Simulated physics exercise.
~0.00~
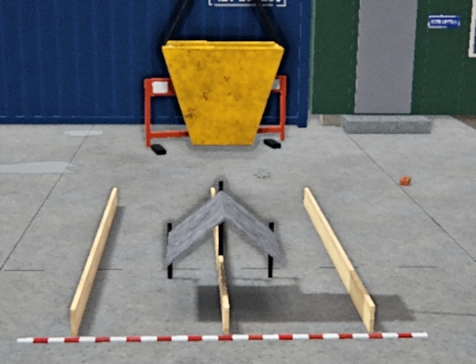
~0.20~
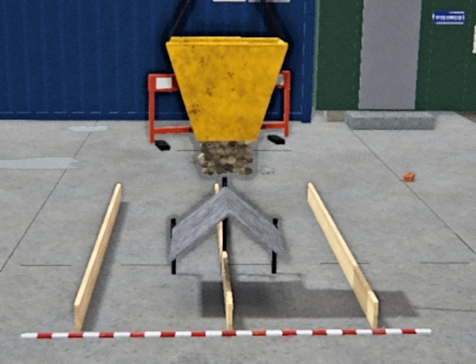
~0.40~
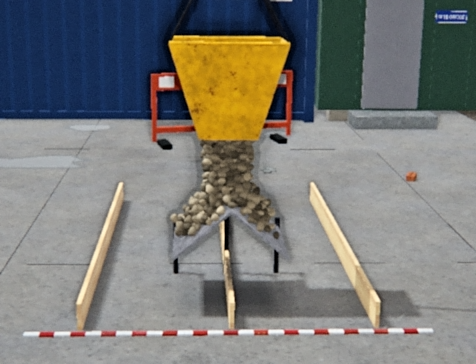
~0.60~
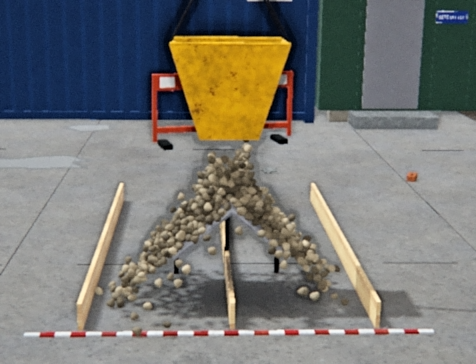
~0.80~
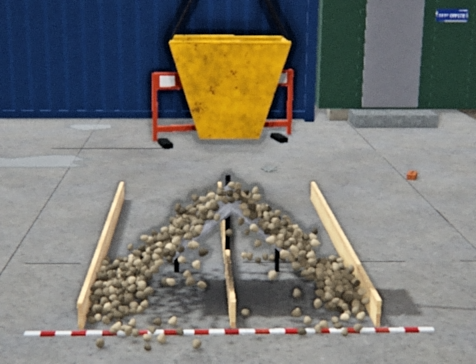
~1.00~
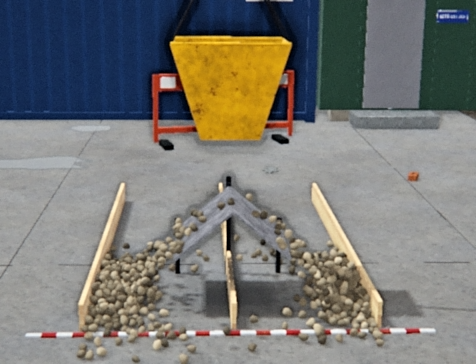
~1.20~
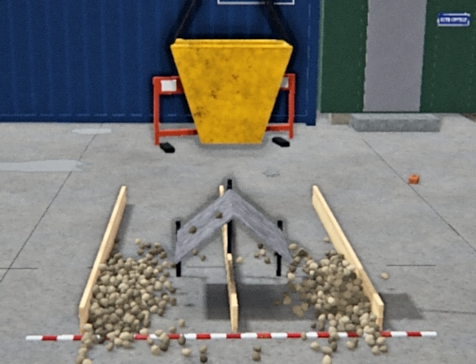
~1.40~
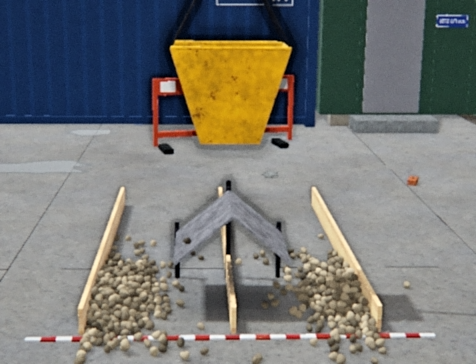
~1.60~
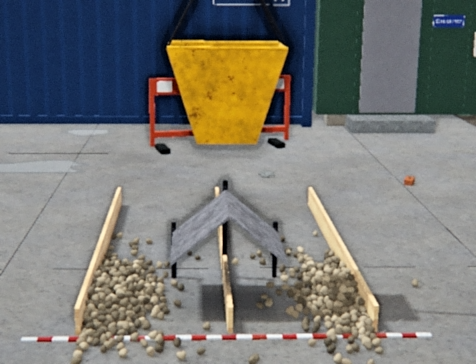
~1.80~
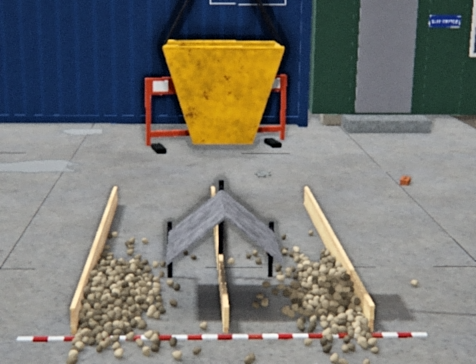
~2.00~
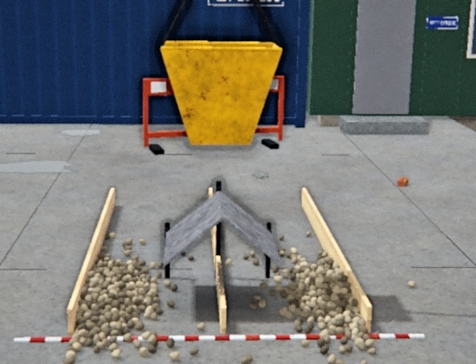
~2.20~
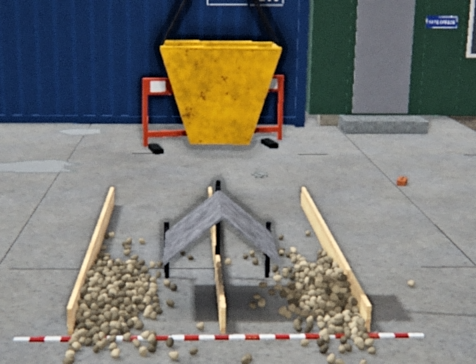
The clip opens on a yellow skip hanging above a concrete yard, with a peaked grey steel plate and three wooden boards below it. Rounded, pale brown stones drop from the bottom of the skip in a thick stream. They strike the peak of the steel and split, sliding down both slopes into the left and right bays. The stream runs out, and the last stones clear the plate while a few scatter past the striped strip in front. The stones settle in two heaps of fairly similar size, leaving the steel bare and the skip still hanging overhead.
